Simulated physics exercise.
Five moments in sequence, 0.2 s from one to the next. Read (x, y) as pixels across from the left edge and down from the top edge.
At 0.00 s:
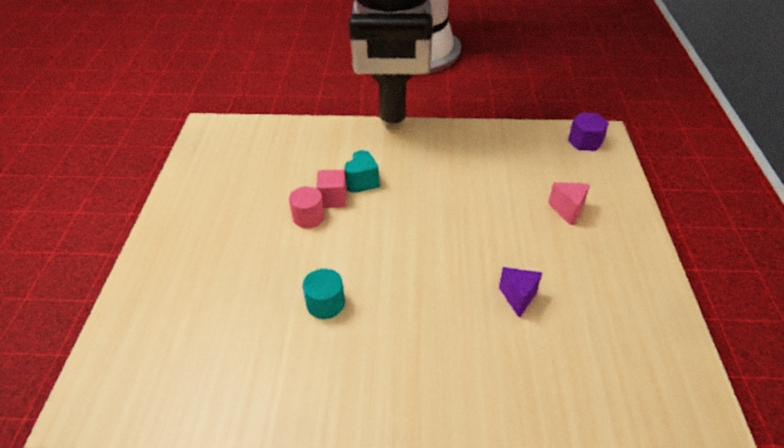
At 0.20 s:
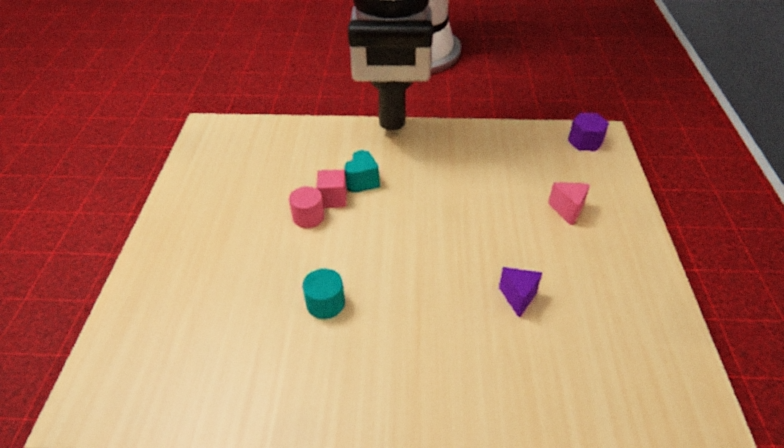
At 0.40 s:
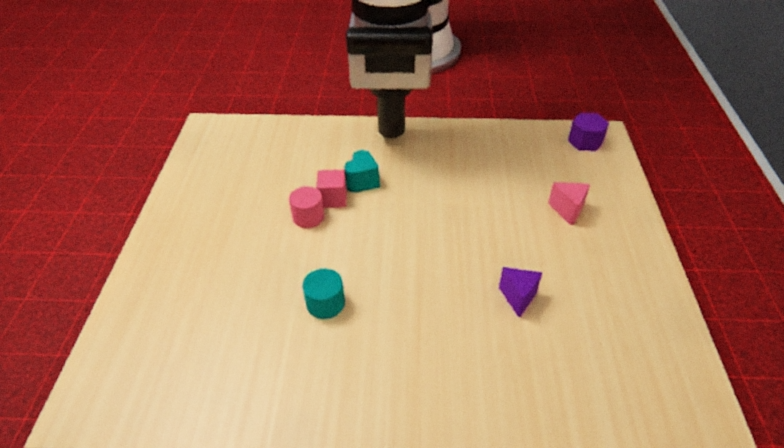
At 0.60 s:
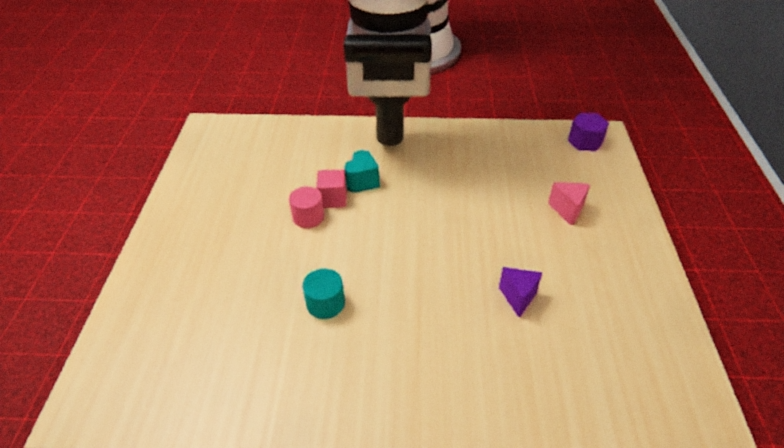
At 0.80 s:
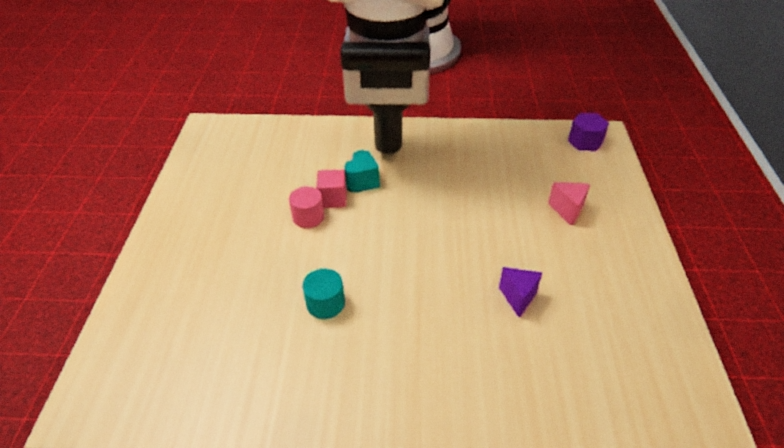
On a pale wooden board over a red floor, a robot arm's dark rod moved slowly a short way forward from the back edge, nearing the turquoise heart block, while the scattered blocks stayed still.
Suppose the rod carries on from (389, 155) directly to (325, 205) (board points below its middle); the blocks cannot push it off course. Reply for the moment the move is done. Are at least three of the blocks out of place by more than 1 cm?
Short answer: Yes.
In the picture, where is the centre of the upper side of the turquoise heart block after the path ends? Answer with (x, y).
Located at (349, 195).
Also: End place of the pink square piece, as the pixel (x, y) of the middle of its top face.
I think it will end close to (309, 208).
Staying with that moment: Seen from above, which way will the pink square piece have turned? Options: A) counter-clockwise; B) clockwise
Option B.
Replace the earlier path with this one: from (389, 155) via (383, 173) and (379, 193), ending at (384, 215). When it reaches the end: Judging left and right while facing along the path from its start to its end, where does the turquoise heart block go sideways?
It heads right.
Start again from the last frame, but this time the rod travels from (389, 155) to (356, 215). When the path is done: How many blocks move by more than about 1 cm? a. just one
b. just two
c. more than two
c.
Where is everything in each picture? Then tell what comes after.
In the first frame, rod tip at (393, 116); block tops, pink circle at (305, 197); pink square piece at (331, 178); turquoise heart block at (361, 162).
In the second frame, rod at (392, 123); blocks unchanged.
In the third frame, rod at (391, 130); blocks unchanged.
In the fourth frame, rod at (390, 138); blocks unchanged.
In the fifth frame, rod at (388, 146); pink circle at (305, 197); pink square piece at (331, 178); turquoise heart block at (361, 162).
The first path, step by step. One third of the way, rod at (369, 162); pink circle at (299, 200); pink square piece at (324, 184), turned 25° clockwise; turquoise heart block at (357, 170), turned 15° anticlockwise.
Two thirds of the way, rod at (346, 179); pink circle at (289, 205); pink square piece at (319, 195), turned 70° clockwise; turquoise heart block at (350, 187), turned 75° anticlockwise.
At the end, rod at (323, 195); pink circle at (276, 212); pink square piece at (309, 208), turned 65° clockwise; turquoise heart block at (349, 195), turned 105° anticlockwise.
